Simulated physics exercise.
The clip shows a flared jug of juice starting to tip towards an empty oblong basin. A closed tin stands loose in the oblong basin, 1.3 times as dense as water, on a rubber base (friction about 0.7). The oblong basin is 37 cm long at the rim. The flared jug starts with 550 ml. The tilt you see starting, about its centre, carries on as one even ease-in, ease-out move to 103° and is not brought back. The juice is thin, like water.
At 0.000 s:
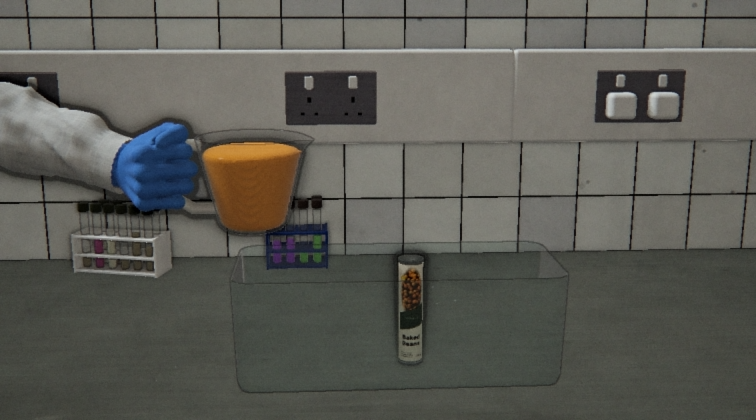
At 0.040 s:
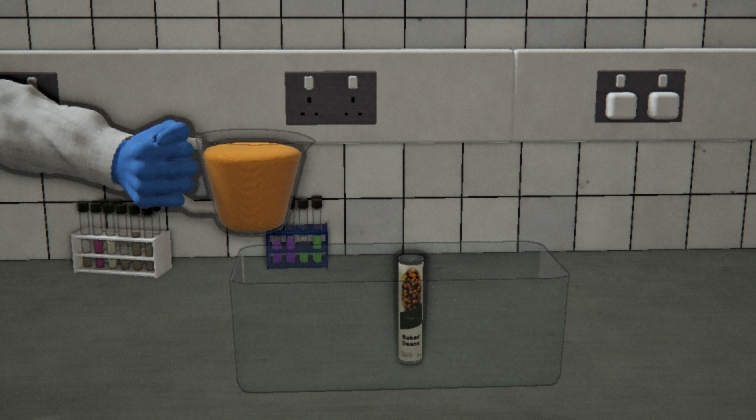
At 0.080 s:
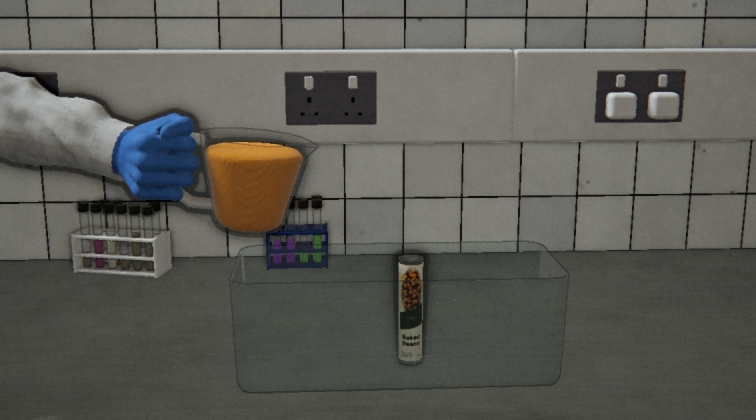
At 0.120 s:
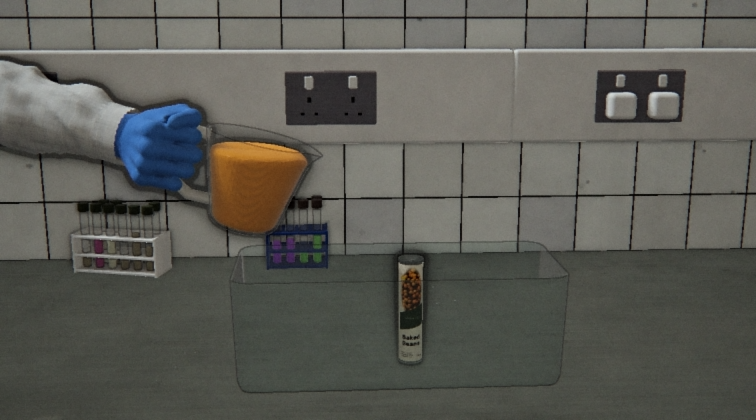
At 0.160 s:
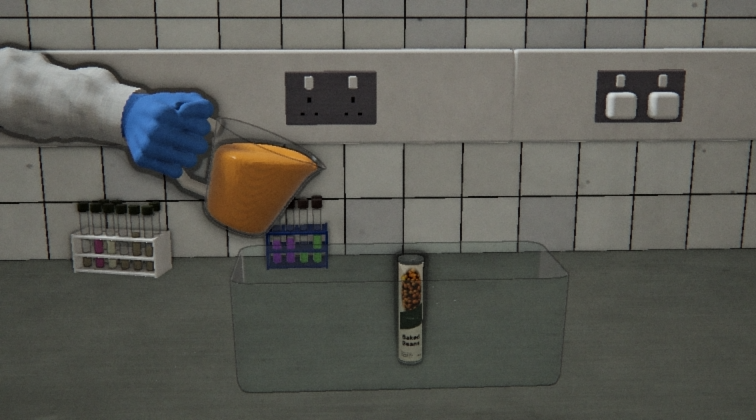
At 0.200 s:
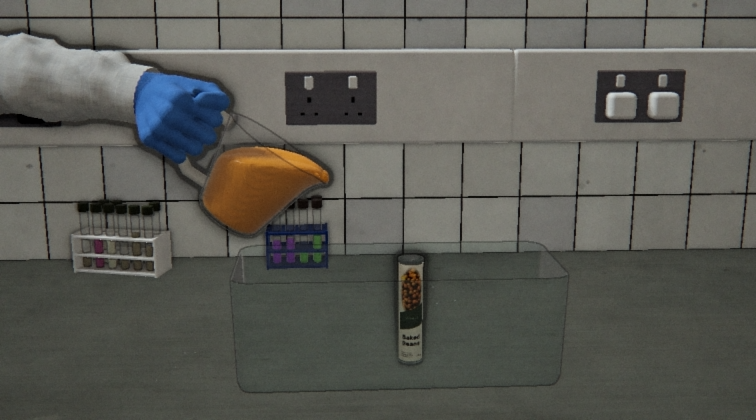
A blue-gloved hand tilts a flared jug of orange juice rightward above a clear basin.
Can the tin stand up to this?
The tin keeps standing.
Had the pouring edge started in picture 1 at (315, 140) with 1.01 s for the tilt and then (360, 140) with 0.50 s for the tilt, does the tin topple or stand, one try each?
First it remains upright; then it remains upright.
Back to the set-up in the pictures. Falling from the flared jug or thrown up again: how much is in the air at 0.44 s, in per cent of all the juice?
About 16 per cent.
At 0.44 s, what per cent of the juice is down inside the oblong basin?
Near 50 in a hundred.
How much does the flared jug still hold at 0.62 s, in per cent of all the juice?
About 4 per cent.
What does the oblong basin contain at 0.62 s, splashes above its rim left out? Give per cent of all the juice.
Near 92 in a hundred.
After 0.44 s the tilt is 99° and 34 per cent is still to pour; the tin stands where it began.
After 0.62 s the tilt is 103° and 4 per cent is still to pour; the tin stands where it began.
After 0.80 s the tilt is 103° and 0 per cent is still to pour; the tin stands where it began.
After 1.00 s the tilt is 103° and 0 per cent is still to pour; the tin stands where it began.
In the end the tin stands where it began.
